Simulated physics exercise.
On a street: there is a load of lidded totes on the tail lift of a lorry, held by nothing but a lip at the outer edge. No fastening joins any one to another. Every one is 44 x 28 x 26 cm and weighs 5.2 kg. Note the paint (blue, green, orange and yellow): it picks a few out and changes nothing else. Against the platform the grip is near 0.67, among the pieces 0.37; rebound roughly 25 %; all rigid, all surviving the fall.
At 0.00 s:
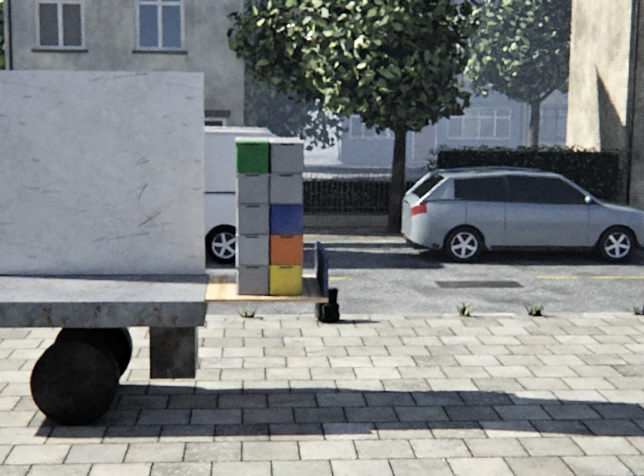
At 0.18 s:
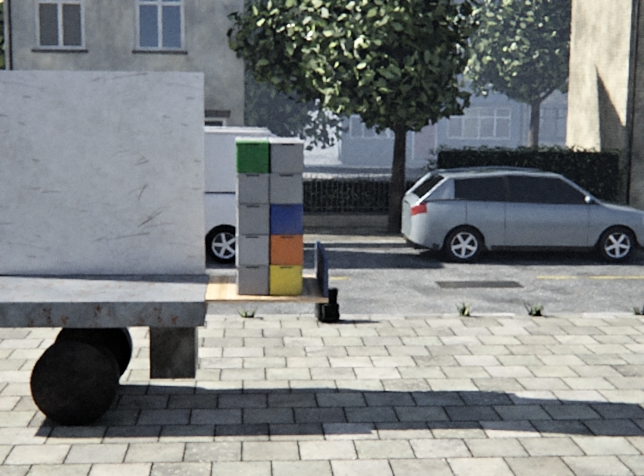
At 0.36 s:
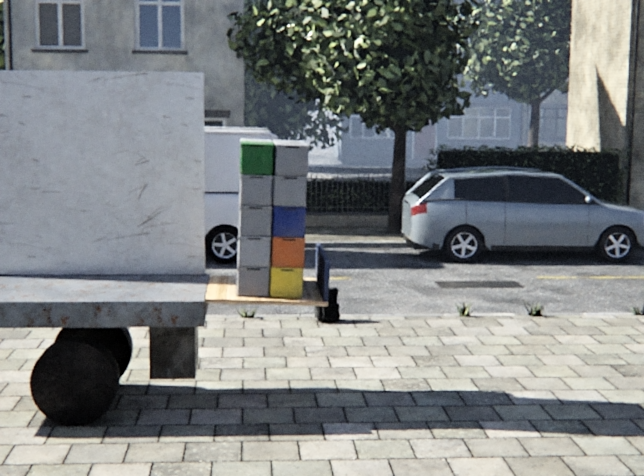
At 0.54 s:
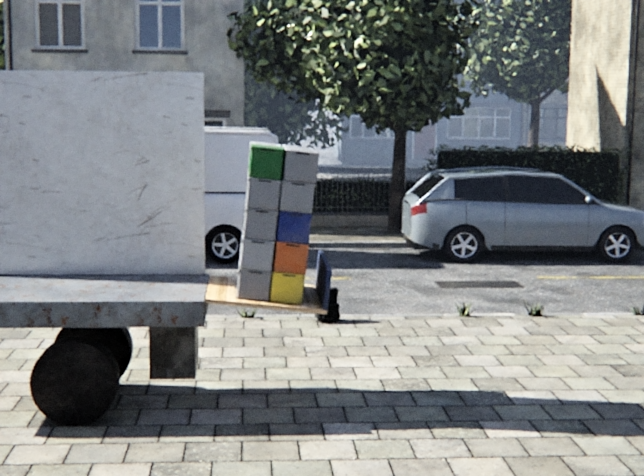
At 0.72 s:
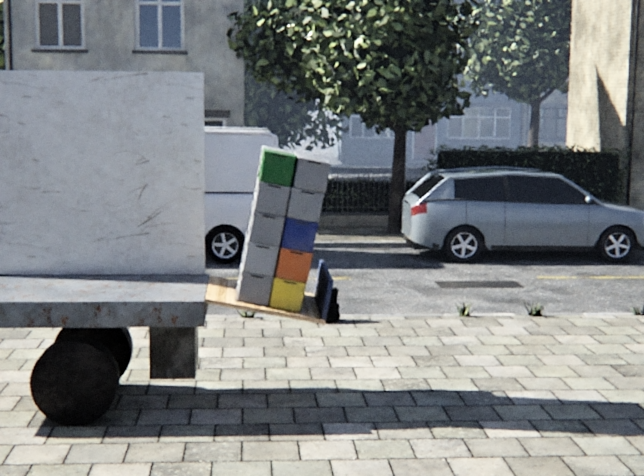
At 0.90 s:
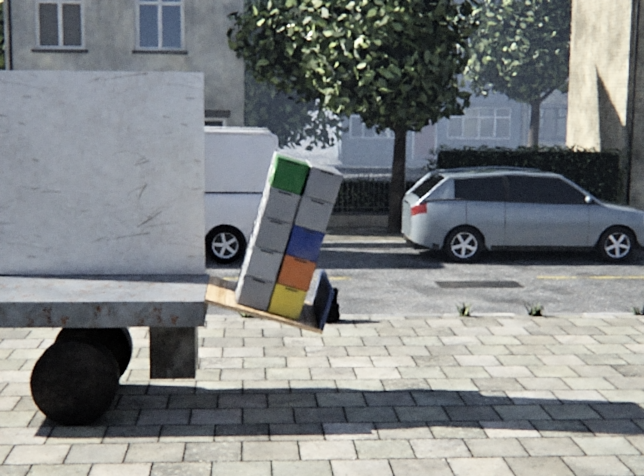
On a sunlit paved street with parked cars and a tree behind, a stack of mostly grey boxes, with green, blue, orange and yellow ones, stands upright on a platform behind a truck. The platform's right end gradually sinks, and the whole stack leans steadily rightward with it, staying together.
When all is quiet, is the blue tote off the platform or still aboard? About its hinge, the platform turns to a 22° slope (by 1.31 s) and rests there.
Oh, it comes off.
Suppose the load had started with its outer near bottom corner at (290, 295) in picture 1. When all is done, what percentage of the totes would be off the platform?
It would come to 50 percent.
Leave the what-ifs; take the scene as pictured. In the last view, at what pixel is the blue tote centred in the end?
About (400, 393) in the last picture.
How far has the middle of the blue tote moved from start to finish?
Some 190 cm.
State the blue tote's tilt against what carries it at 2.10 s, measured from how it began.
About 70°.
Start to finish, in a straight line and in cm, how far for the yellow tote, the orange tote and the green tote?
Moved: Yellow 30, orange 40, green 260.
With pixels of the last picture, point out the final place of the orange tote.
It ends up centred close to (318, 285).
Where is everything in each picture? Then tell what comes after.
In the first frame (we follow the side turned to the camera; leans and shifts are taken against what carries them), platform's outer corner (326, 300) slope 0°; blue tote (287, 220); green tote (252, 158); orange tote (287, 250); no piece has moved.
In the second frame, platform's outer corner (326, 300) slope 0°; blue tote (287, 220).
In the third frame, platform's outer corner (326, 304) slope 2°; blue tote (289, 223).
In the fourth frame, platform's outer corner (325, 312) slope 6°; blue tote (294, 228).
In the fifth frame, platform's outer corner (323, 322) slope 11°; blue tote (300, 236).
In the sixth frame, platform's outer corner (321, 332) slope 16°; blue tote (305, 244); green tote (289, 176); orange tote (297, 274); no piece has moved.
Around 1.08 s, slope 20°; none of the 20 totes off the platform, 20 disturbed; blue tote tipped 4°; orange tote tipped 4°.
Around 1.32 s, slope 22°; 2 of the 20 totes off the platform; blue tote tipped 18°; yellow tote tipped 18°.
Around 1.62 s, slope 22°; 10 of the 20 totes off the platform; blue tote tipped 47°, 32 cm lower; green tote on its side.
Around 2.10 s, slope 22°; 10 of the 20 totes off the platform; blue tote on its side; orange tote tipped 27°.
Finally (2.6 s), slope 22°; 10 of the 20 totes off the platform; blue tote on its side; orange tote tipped 27°; yellow tote tipped 27°. Seen by the last camera, middles, blue tote near (400, 393), orange tote near (318, 284).
